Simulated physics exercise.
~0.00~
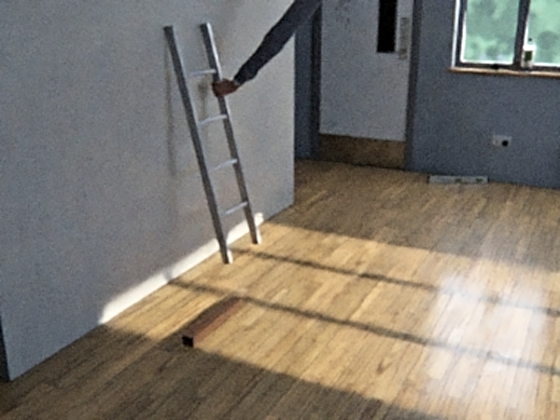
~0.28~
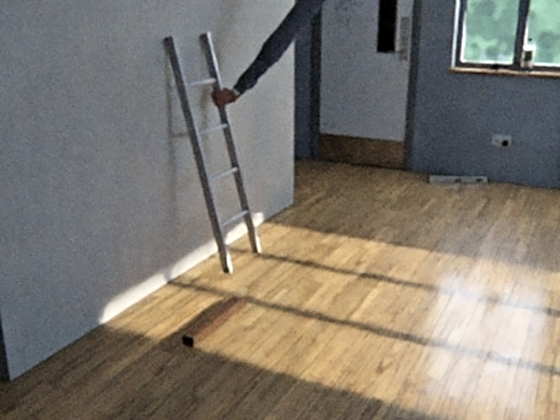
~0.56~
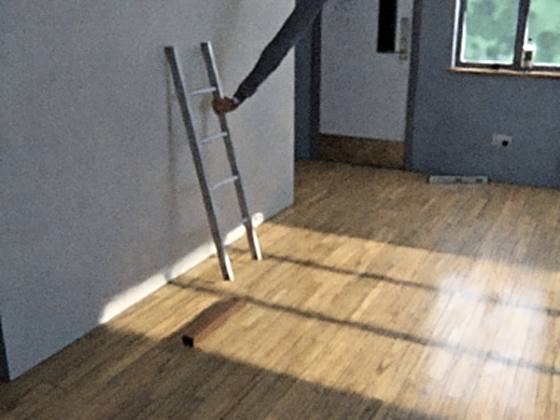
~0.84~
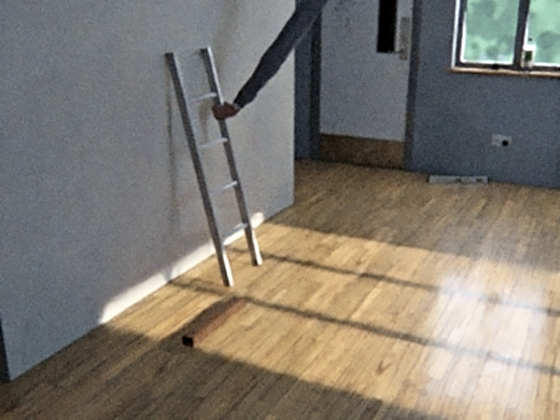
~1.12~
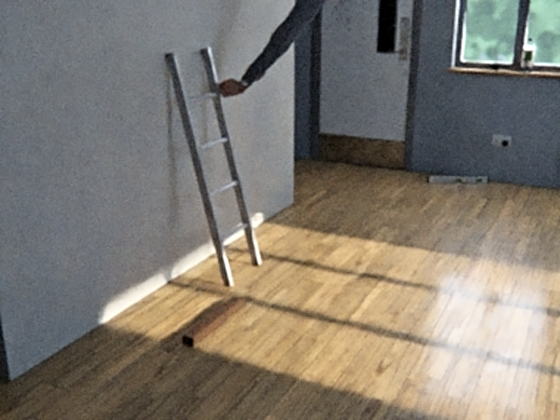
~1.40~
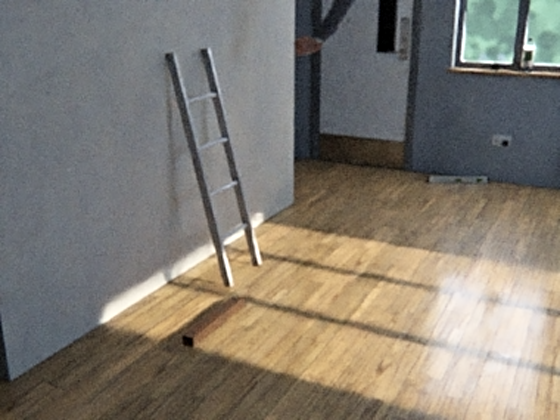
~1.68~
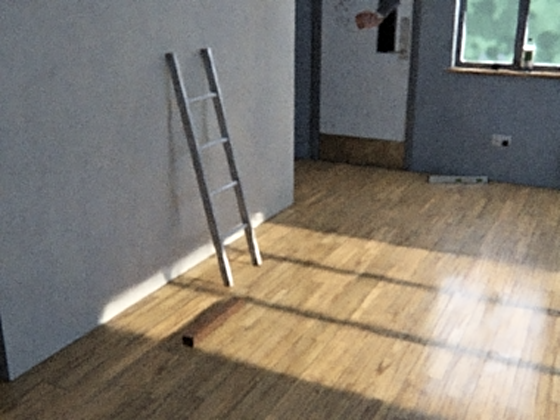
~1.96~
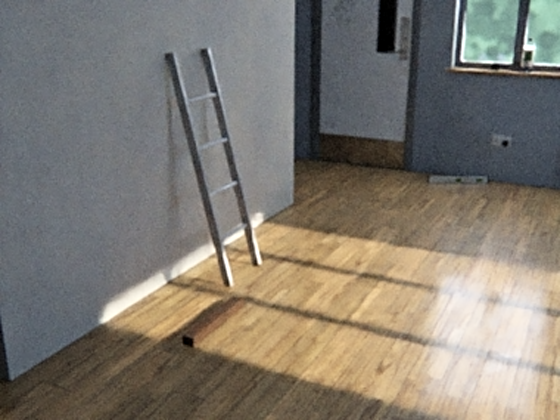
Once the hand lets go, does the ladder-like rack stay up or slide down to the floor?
It stays up, still leaning at a slant in the same place after the hand has gone.
